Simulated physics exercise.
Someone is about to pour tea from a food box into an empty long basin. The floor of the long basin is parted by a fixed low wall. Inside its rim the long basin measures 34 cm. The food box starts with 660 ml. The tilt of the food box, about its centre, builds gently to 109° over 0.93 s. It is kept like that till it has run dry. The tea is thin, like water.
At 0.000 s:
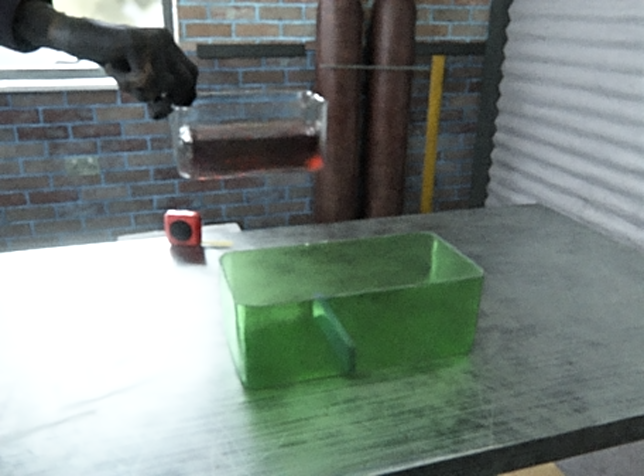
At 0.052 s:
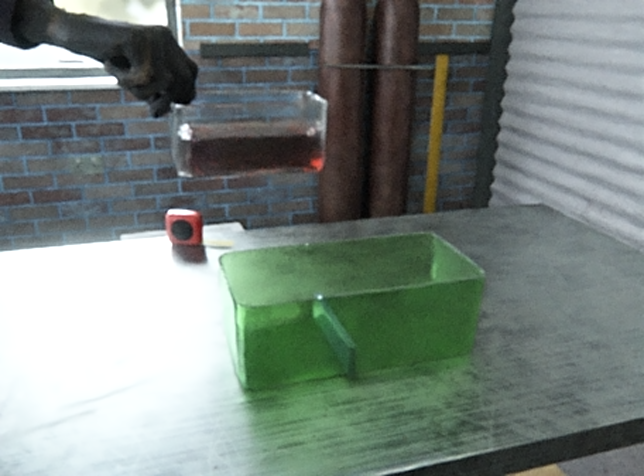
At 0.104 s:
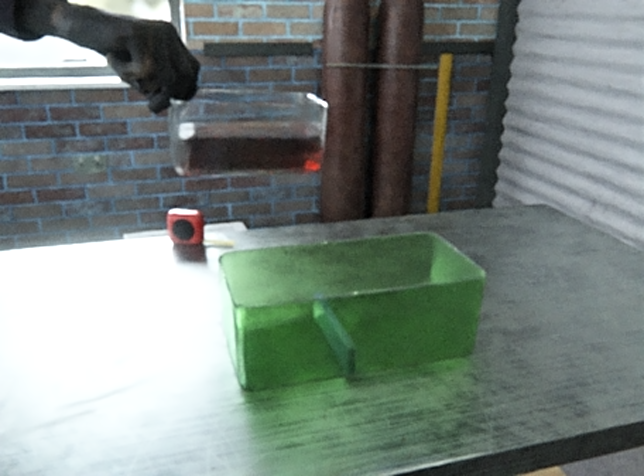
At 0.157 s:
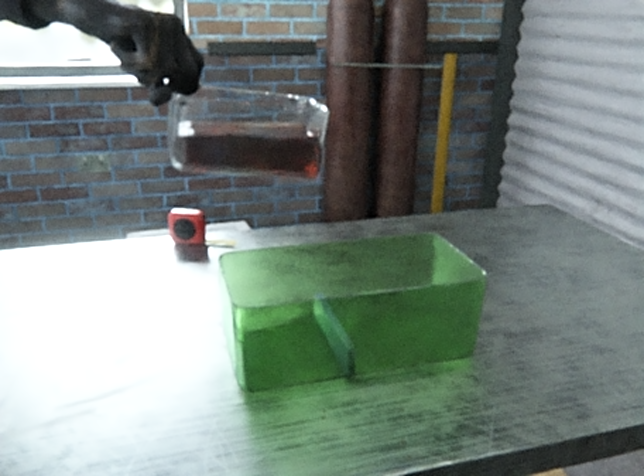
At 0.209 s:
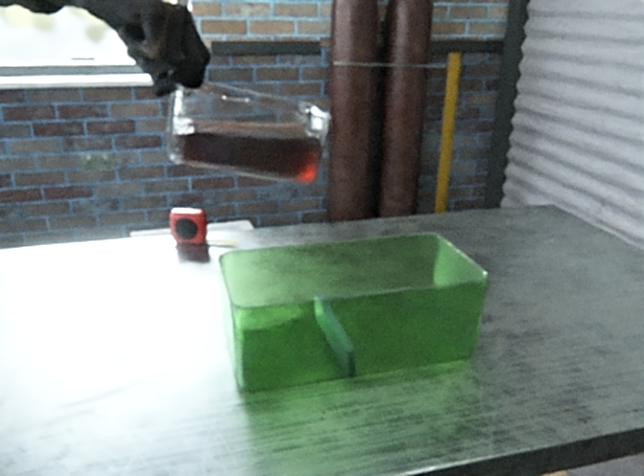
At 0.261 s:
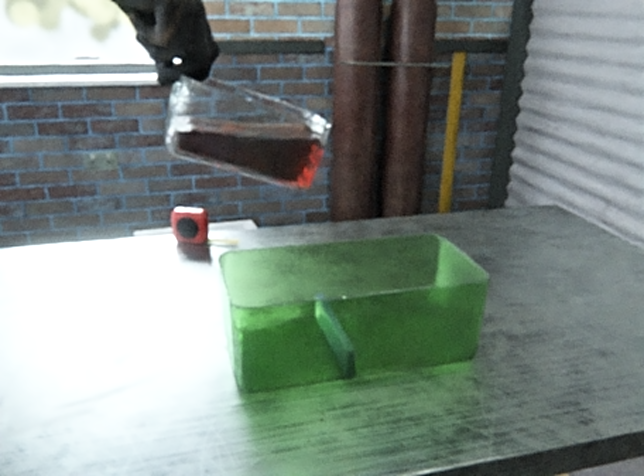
At first, a dark-gloved hand holds a clear container of reddish-brown tea level above a green, see-through basin on a table. The hand then gradually tilts the container, its right end dipping lower while the liquid gathers toward that side, and the basin stays still.
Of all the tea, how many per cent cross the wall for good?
Roughly 64 per cent is past the wall.
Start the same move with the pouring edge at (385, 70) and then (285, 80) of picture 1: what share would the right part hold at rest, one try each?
First 90, then 45 per cent.
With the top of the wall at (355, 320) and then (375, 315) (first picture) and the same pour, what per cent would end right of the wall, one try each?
First 45, then 15 per cent.
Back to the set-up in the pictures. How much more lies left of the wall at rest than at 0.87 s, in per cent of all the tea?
Near 18 in a hundred.
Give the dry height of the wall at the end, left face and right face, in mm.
Left about 30 mm, right about 26 mm.
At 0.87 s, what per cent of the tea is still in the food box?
Near 10 in a hundred.
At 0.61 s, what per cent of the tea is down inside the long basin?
Near 12 in a hundred.
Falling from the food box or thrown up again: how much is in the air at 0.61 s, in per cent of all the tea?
Some 50 per cent.
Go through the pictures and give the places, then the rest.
The first picture shows tilt 0°; pouring edge (316, 98); surface from (175, 135) to (313, 128); the long basin's rim runs from (227, 280) to (458, 252); the wall's top is at (333, 318).
The second picture shows tilt 1°; pouring edge (317, 99); surface from (174, 134) to (313, 128).
The third picture shows tilt 3°; pouring edge (318, 101); surface from (173, 132) to (313, 128).
The fourth picture shows tilt 8°; pouring edge (319, 106); surface from (172, 130) to (313, 130).
The fifth picture shows tilt 13°; pouring edge (321, 113); surface from (171, 128) to (313, 131).
The sixth picture shows tilt 20°; pouring edge (322, 122); surface from (168, 124) to (314, 131).
Then, 0.61 s in, the tilt is 80° and 38 per cent is still to pour, 0 is left of the wall and 11 right of it.
Then, 0.87 s in, the tilt is 108° and 10 per cent is still to pour, 15 is left of the wall and 64 right of it.
Then, 1.14 s in, the tilt is 109° and 0 per cent is still to pour, 32 is left of the wall and 64 right of it.
Then, 1.43 s in, the tilt is 109° and 0 per cent is still to pour, 34 is left of the wall and 64 right of it.
Finally, 34 per cent lies left of the wall, 64 right of it and 2 outside.
